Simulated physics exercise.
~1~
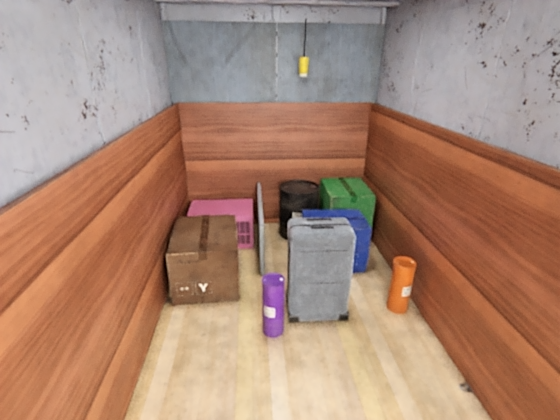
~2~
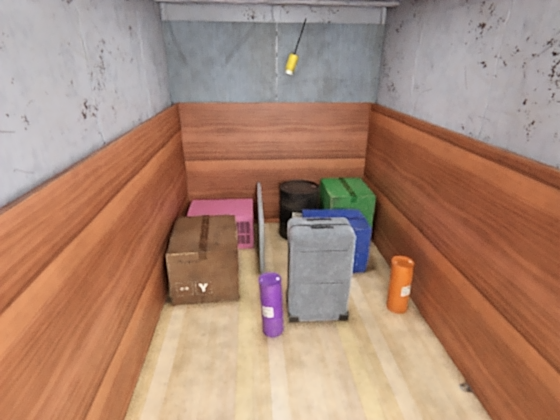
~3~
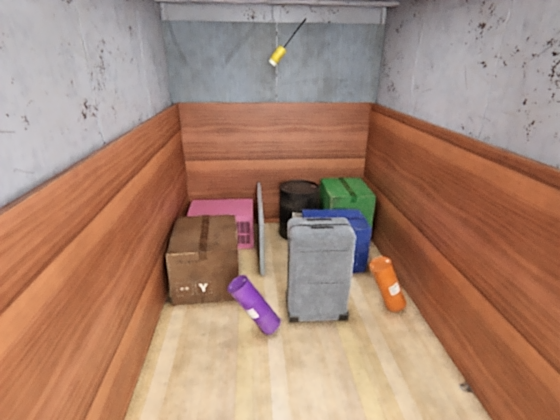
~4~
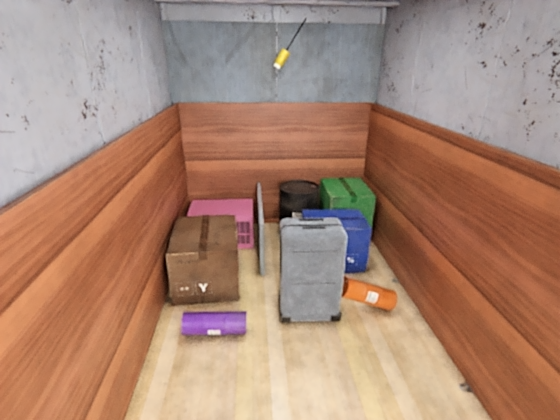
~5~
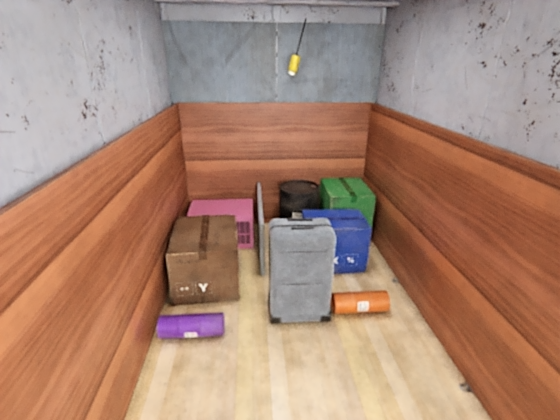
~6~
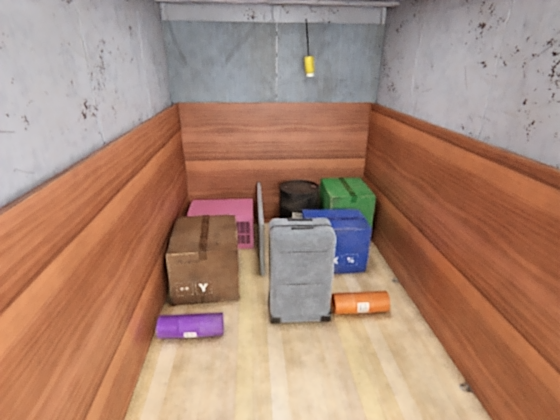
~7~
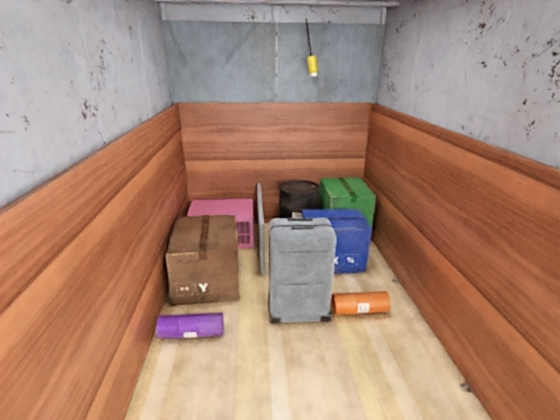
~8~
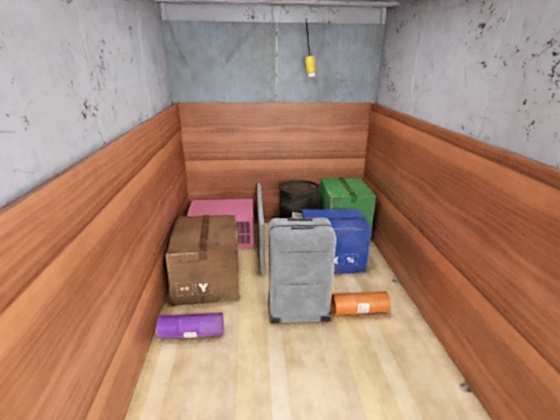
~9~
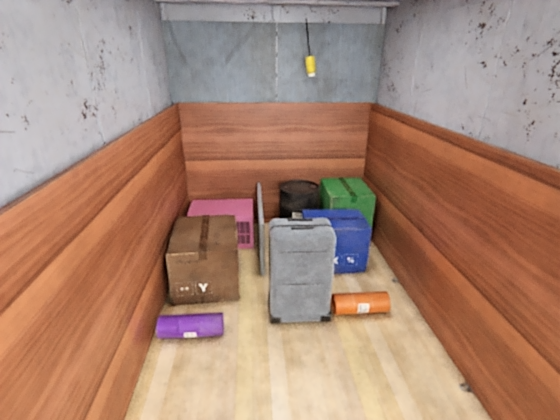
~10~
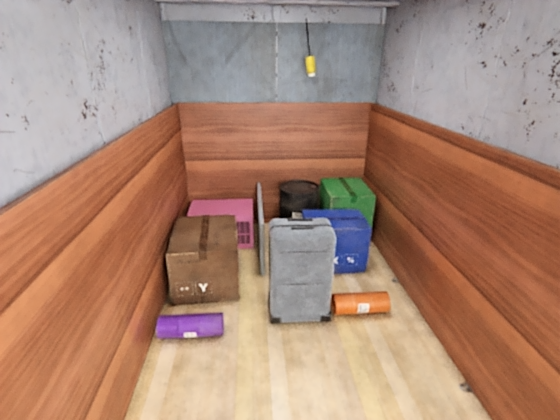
In a moving van's load bay, two canisters topple left as the grey case slides slightly left, and all settle.
